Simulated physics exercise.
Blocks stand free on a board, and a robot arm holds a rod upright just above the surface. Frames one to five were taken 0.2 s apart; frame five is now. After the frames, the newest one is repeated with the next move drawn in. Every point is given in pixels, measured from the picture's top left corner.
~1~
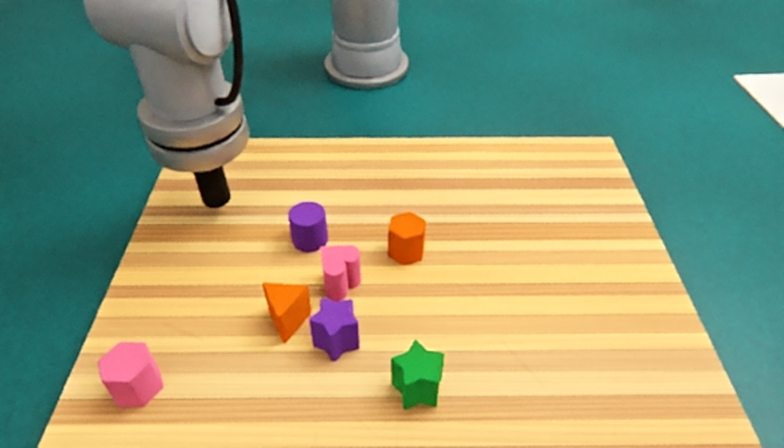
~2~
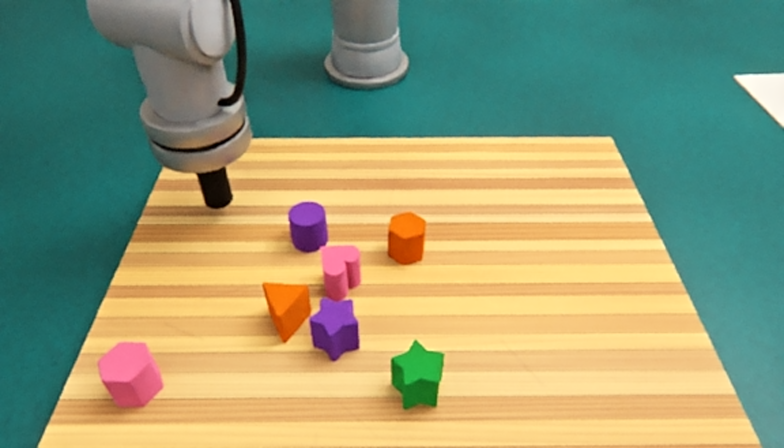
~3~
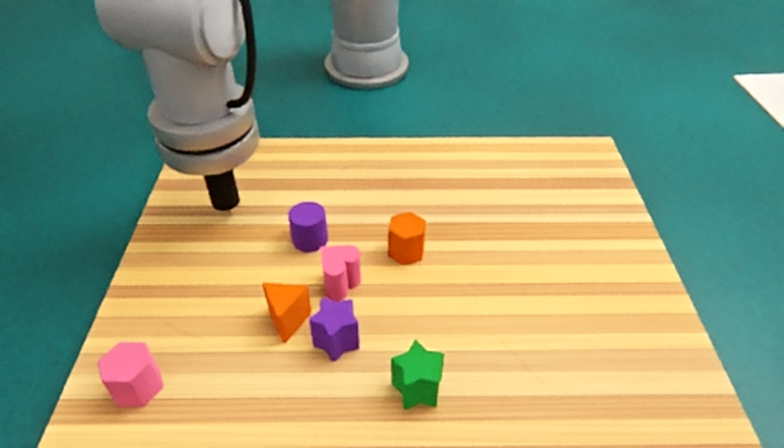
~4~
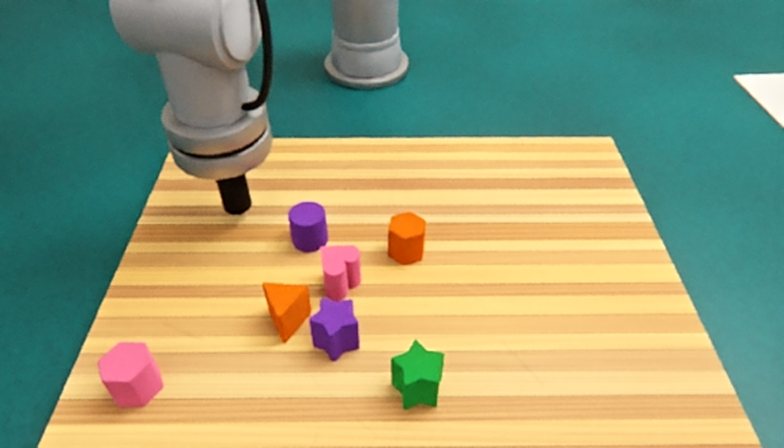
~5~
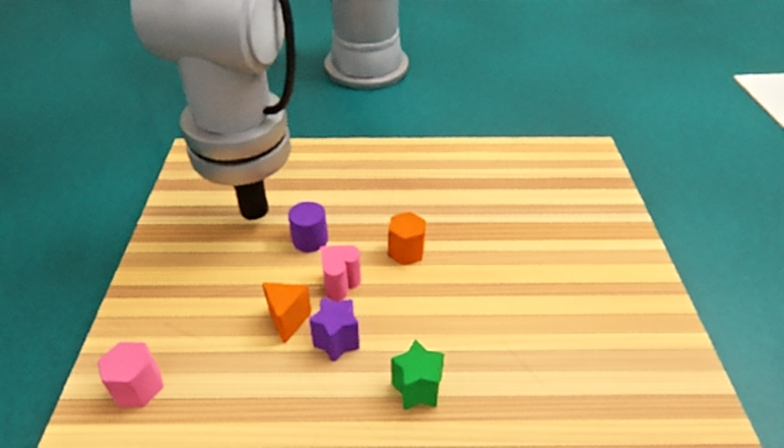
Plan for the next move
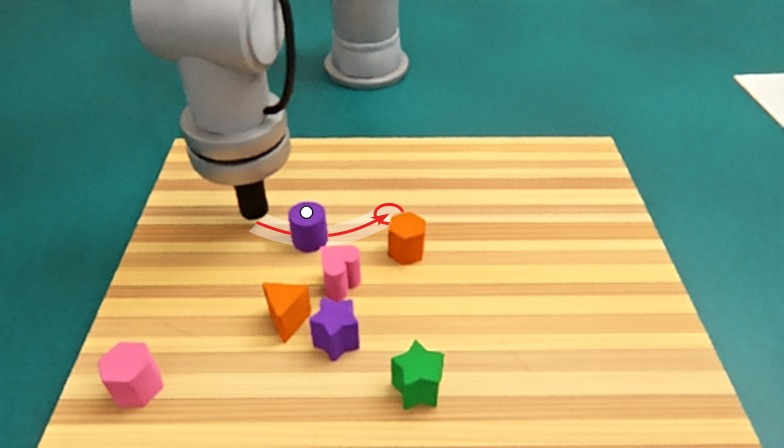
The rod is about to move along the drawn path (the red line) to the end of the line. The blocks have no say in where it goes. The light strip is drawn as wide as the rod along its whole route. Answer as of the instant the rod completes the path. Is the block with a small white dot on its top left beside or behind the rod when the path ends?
I'd say yes.
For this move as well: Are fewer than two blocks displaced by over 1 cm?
Yes, it checks out.
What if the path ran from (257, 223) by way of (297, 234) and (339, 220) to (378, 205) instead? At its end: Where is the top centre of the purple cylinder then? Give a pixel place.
The middle of its upper face will lie at (346, 215).
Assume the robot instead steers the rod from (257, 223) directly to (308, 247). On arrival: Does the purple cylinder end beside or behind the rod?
I believe not.
The line goes from (257, 223) through (300, 235) and (348, 232) to (389, 214); the dot is on the purple cylinder.
What follows on the original path. One third of the way, rod (298, 223); purple cylinder (326, 217).
Two thirds of the way, rod (348, 219); purple cylinder (363, 224).
At the end, rod (389, 202); purple cylinder (364, 224); orange hexagonal block unmoved.
